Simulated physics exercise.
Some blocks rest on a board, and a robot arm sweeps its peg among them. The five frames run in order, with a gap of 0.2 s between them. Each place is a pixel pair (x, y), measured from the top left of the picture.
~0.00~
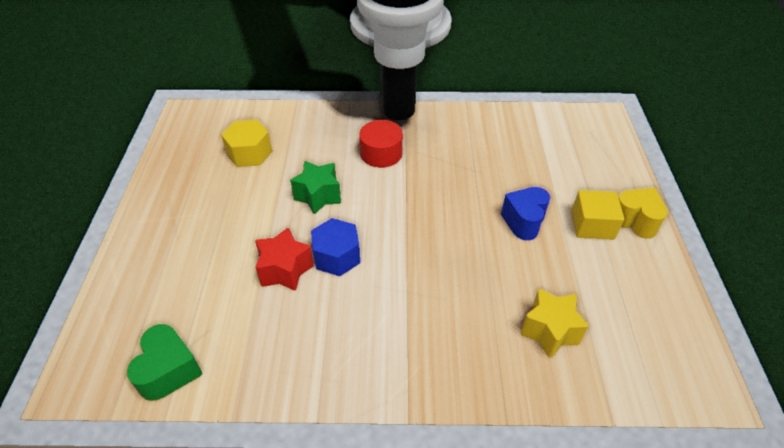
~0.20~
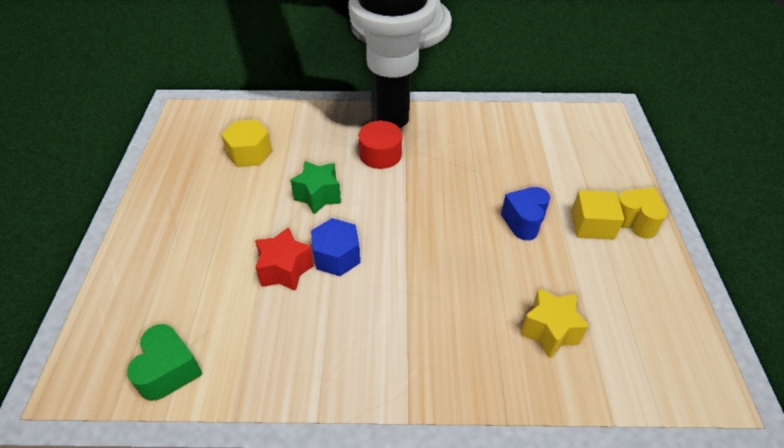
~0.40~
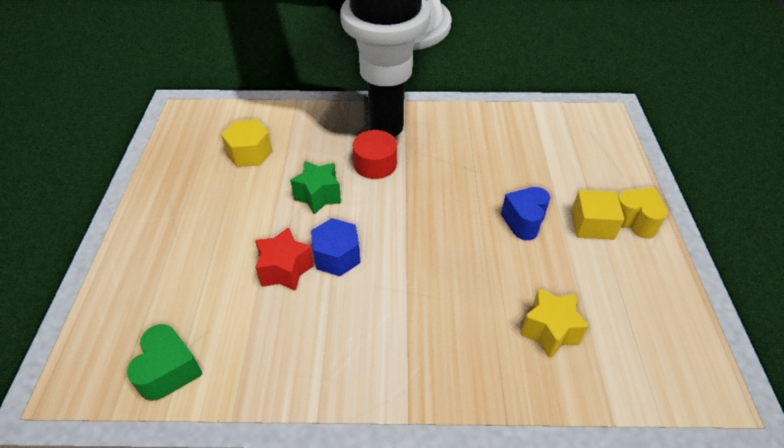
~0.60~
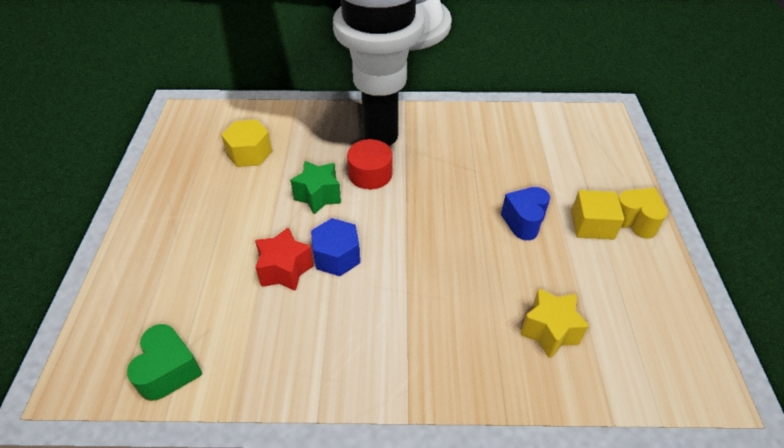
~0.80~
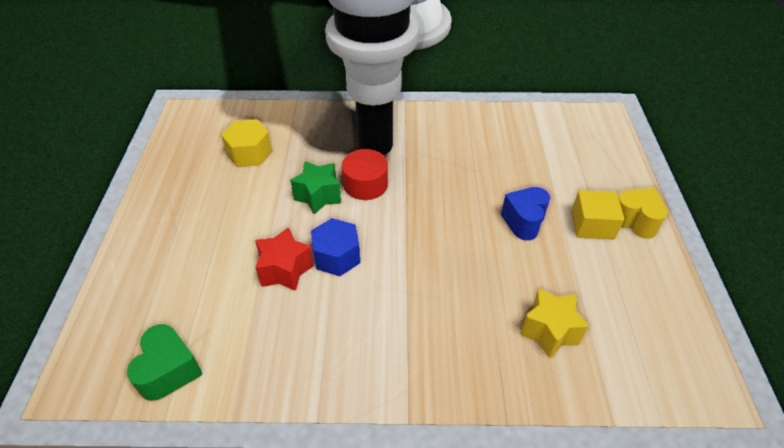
On a wooden board, a robot arm pushes the red cylinder toward the green star.
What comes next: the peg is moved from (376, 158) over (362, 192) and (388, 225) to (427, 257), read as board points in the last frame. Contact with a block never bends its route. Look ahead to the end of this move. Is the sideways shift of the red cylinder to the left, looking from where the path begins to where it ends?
Going by the path, no.
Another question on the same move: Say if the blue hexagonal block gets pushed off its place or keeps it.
That block is going to get moved.
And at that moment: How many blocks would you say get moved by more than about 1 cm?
Of all the blocks, two travel more than a centimetre.
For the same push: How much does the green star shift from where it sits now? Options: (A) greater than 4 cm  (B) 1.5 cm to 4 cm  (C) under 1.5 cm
My pick is C.
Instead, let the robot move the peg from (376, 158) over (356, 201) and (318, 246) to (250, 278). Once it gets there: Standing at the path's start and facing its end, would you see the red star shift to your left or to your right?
So, looking from the first point of the path to the last, the red star moves rightwards.
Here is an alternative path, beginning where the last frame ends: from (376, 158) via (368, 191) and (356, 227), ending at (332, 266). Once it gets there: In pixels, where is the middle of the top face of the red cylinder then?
The centre of its top face lies at (317, 285).
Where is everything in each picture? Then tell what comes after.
The first frame shows peg's lower end at (399, 111); green star at (316, 175); blue hexagonal block at (335, 236); red cylinder at (381, 133).
The second frame shows peg at (392, 119); red cylinder at (380, 134).
The third frame shows peg at (386, 128); red cylinder at (375, 144).
The fourth frame shows peg at (381, 136); red cylinder at (370, 154).
The fifth frame shows peg at (375, 146); green star at (316, 175); blue hexagonal block at (335, 236); red cylinder at (365, 164).
The first path, step by step. One third of the way, peg at (361, 180); green star at (313, 178), turned 25° clockwise; red cylinder at (353, 202).
Two thirds of the way, peg at (389, 213); green star at (313, 178), turned 25° clockwise; blue hexagonal block at (327, 262), turned 25° clockwise; red cylinder at (367, 236).
At the end, peg at (428, 245); green star at (313, 178), turned 25° clockwise; blue hexagonal block at (326, 264), turned 30° clockwise; red cylinder at (376, 248).
